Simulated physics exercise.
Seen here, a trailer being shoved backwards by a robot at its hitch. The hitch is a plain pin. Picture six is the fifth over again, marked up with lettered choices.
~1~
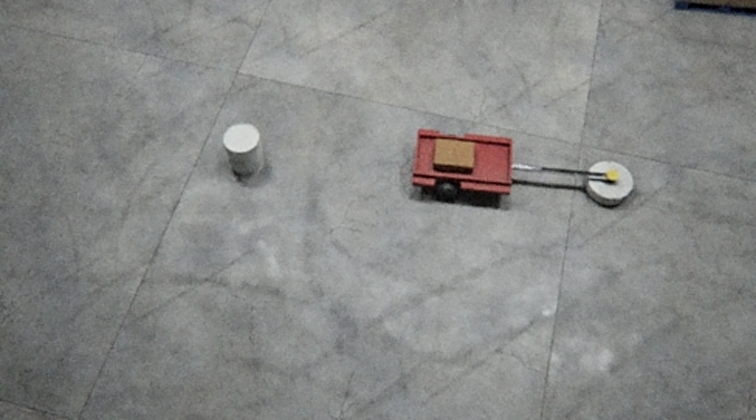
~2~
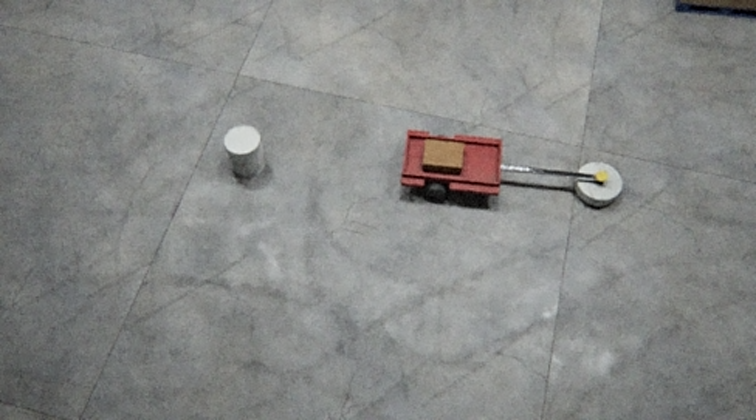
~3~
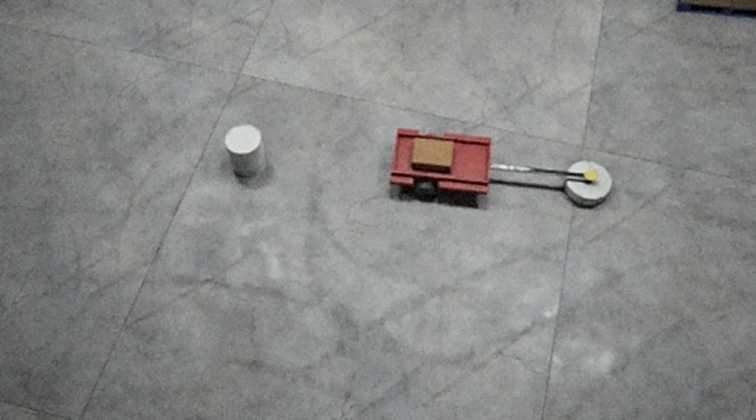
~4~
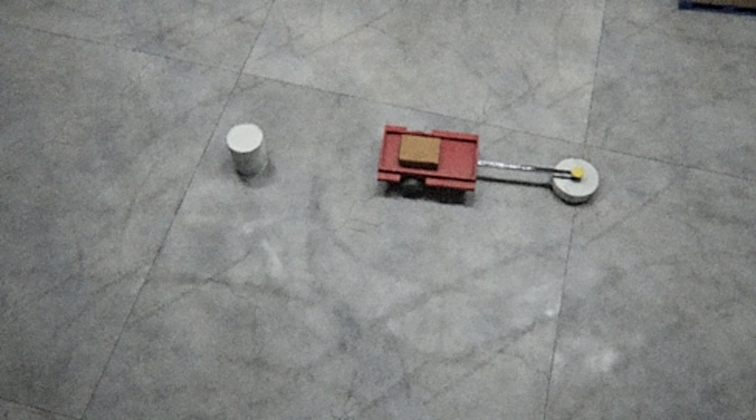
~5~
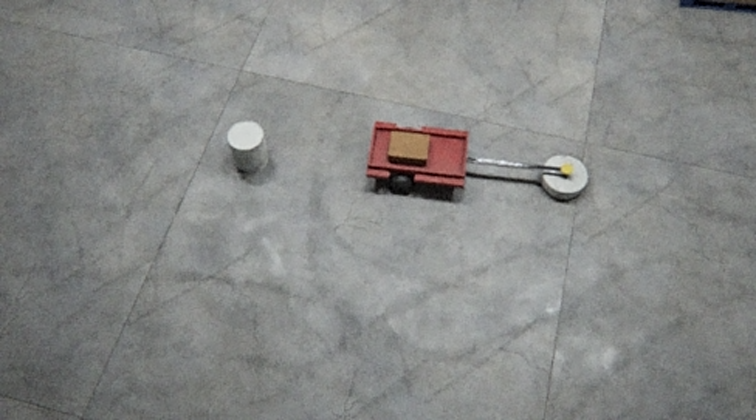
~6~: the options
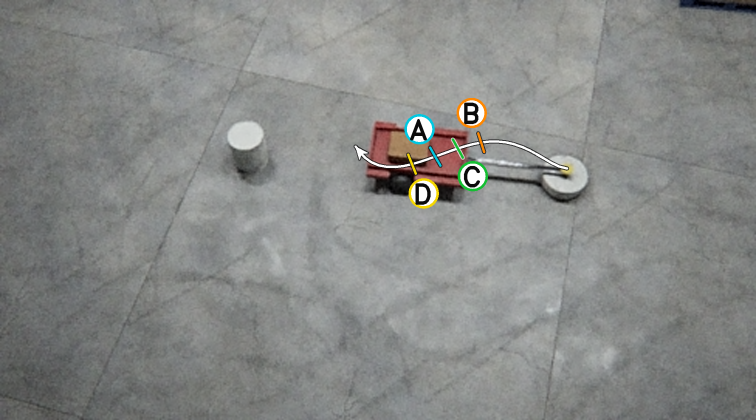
A grey concrete floor marked by thin seams and scuffs is seen from high above, with a dark blue edge at the top right corner. A white keg stands left of centre, while a red cart carrying a brown block is linked by thin bars to a round white robot with a yellow spot on its right. The robot pushes the cart slowly backwards to the left, narrowing its gap to the still keg.
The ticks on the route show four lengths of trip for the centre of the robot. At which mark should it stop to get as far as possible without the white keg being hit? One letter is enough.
B.
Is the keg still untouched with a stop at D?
No.
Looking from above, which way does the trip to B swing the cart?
Anticlockwise.
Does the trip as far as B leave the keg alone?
For that mark, yes.
On the marked copy, A at (435, 157); B at (481, 143); C at (458, 148); D at (412, 164); the route from (567, 169) via (458, 148) to (356, 146).
Taking B. A third of the way, robot (535, 161), cart (389, 149).
Two thirds of the way, robot (507, 150), cart (362, 148).
When it is over, robot (480, 149), cart (334, 149); nothing has been touched.
As for the rest, A is too far, the keg has been hit; C is too far, the keg has been hit; D is too far, the keg has been hit.
